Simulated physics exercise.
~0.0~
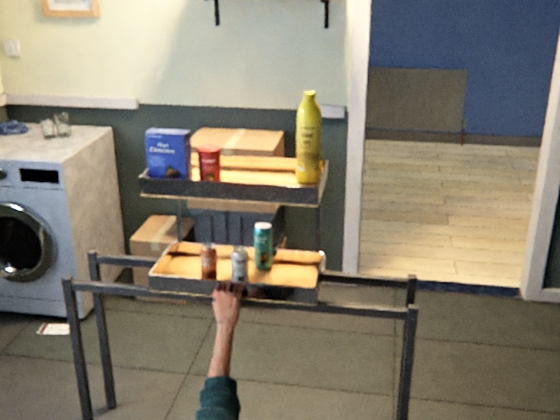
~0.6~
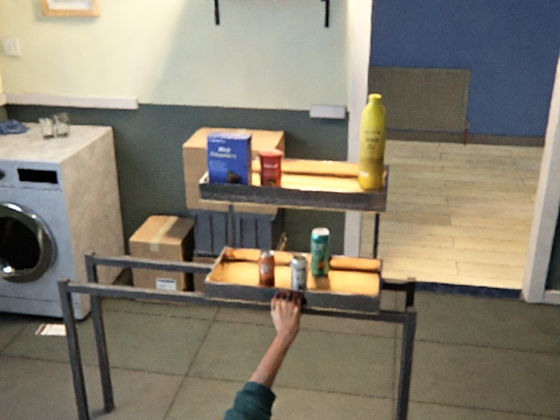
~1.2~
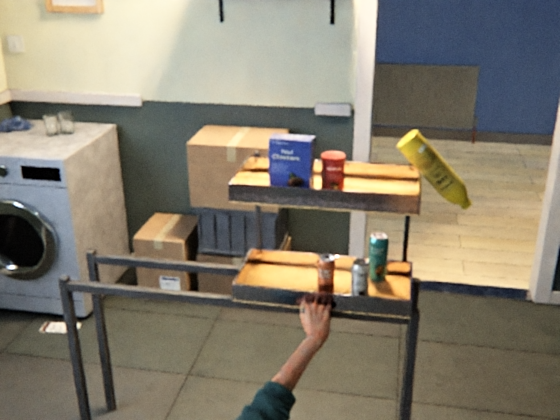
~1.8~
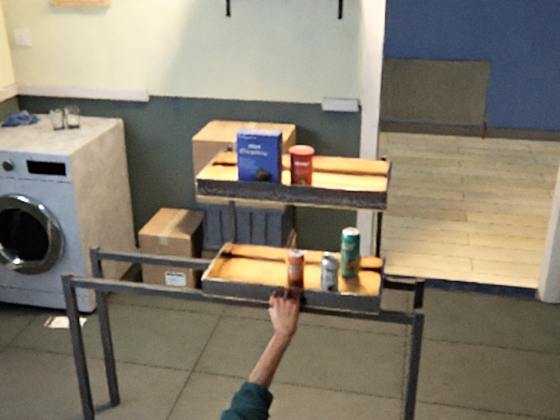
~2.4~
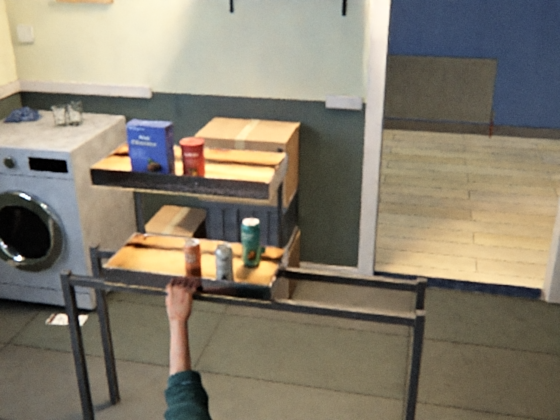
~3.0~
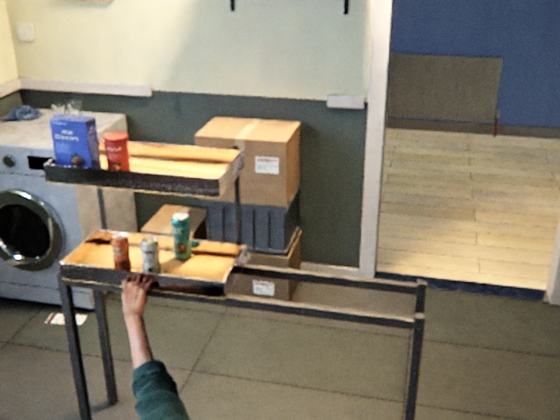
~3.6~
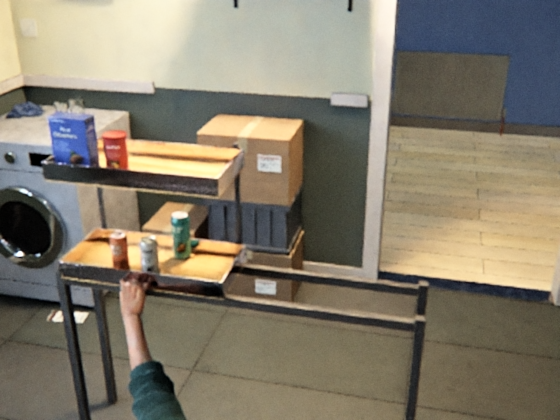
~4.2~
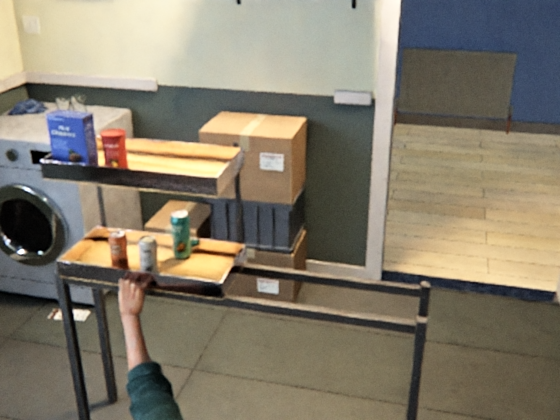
A hand slides a two-level tray right, toppling the yellow bottle off, then left, where it stops with five items still upright.
